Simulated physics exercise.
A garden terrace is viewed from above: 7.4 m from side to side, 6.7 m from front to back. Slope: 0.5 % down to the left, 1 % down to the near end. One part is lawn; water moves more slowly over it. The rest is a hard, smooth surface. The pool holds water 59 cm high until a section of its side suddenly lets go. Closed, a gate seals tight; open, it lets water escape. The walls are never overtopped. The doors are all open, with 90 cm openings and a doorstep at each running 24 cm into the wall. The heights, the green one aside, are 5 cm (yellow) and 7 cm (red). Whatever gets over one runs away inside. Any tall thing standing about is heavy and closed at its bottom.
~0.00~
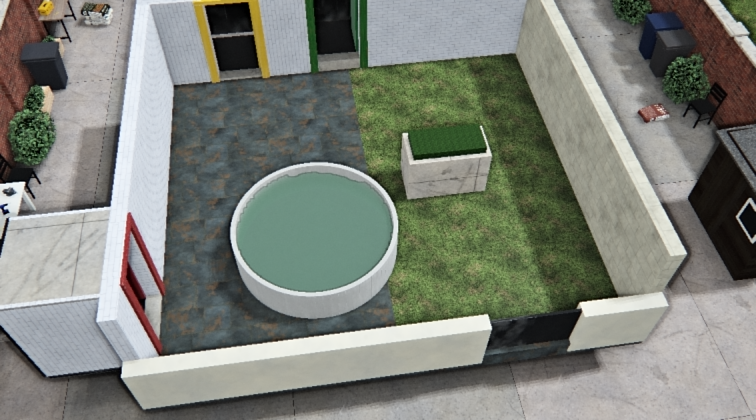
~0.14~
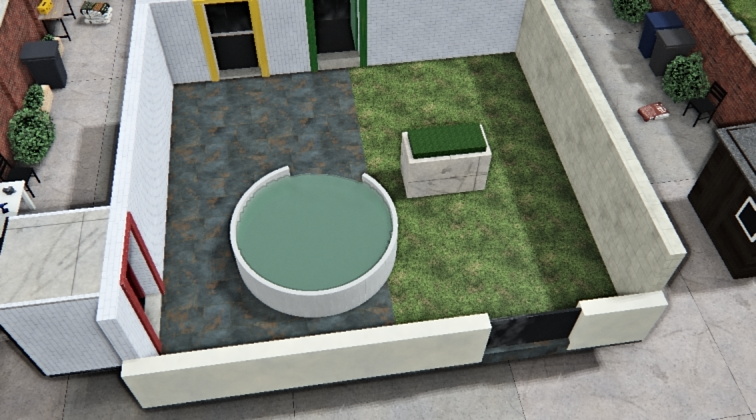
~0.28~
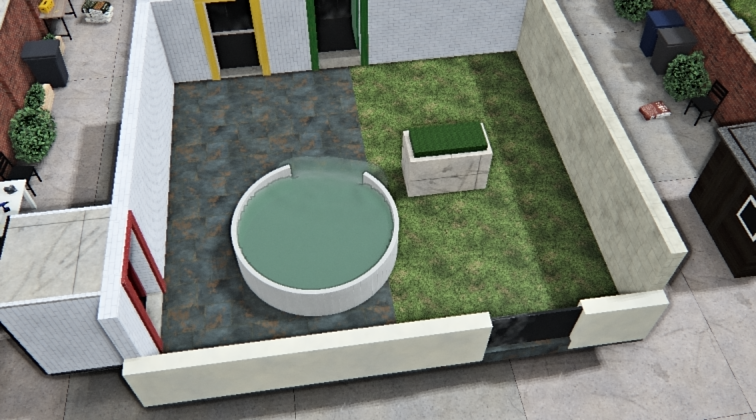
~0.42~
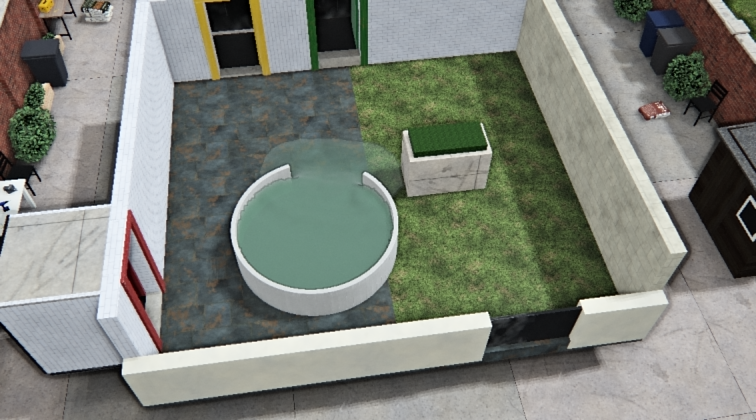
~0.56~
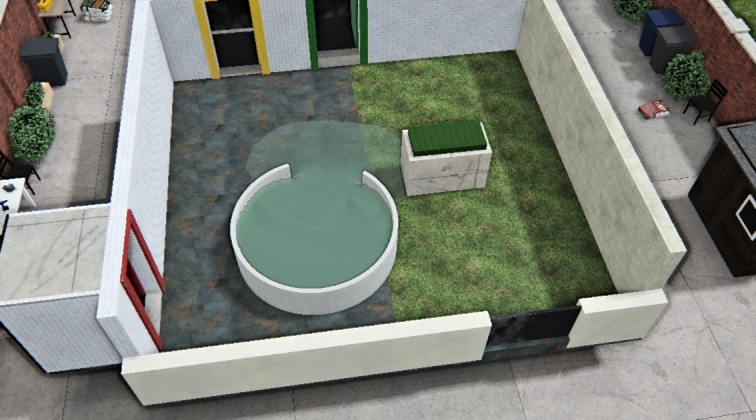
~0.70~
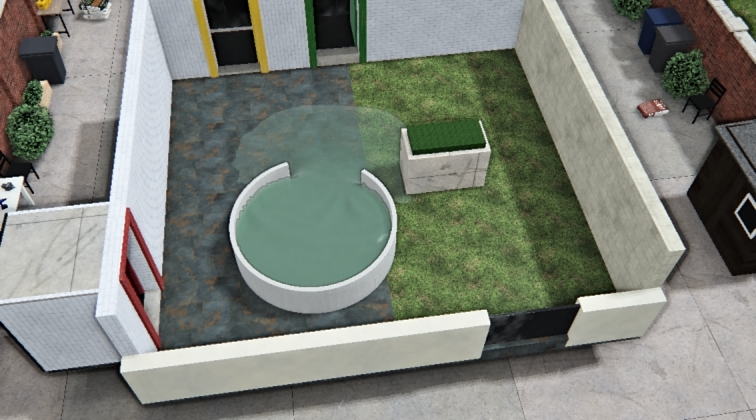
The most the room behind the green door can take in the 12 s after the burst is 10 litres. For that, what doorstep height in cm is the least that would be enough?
A doorstep of about 22 cm would just do.
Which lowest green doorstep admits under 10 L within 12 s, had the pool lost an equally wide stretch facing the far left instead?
It should stand roughly 5.0 cm high.
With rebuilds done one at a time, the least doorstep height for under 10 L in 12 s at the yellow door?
I'd raise yellow to close to 13.0 cm.
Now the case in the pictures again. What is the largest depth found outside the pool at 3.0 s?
I'd estimate roughly 26 cm.
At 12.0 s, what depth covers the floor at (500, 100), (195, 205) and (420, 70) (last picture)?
About 6, 5 and 5 cm respectively.
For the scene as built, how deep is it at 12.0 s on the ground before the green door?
Some 6.0 centimetres.
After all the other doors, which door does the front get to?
Red.
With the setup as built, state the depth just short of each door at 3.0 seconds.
Door by door in cm - yellow 14, green 23, red 0.
After 1.4 s water covers 25 % of the floor, deepest (27 cm) near (325, 176); 16 cm at the green door, 0 litres in over its 25 cm doorstep.
After 3.0 s water covers 40 % of the floor, deepest (26 cm) near (173, 80); 23 cm at the green door, 0 litres in over its 25 cm doorstep.
After 12.0 s water covers 100 % of the floor, deepest (12 cm) near (157, 380); 6 cm at the green door, 1 litre in over its 25 cm doorstep.
At the green door as built, the water arrived by 1.2 s and peaked near 26 cm at 1.8 s.
With a doorstep of 19.5 cm, 24 litres would have come in within the 12 s; with 26 cm, 0 litres. So under 10 litres takes about 22 cm.
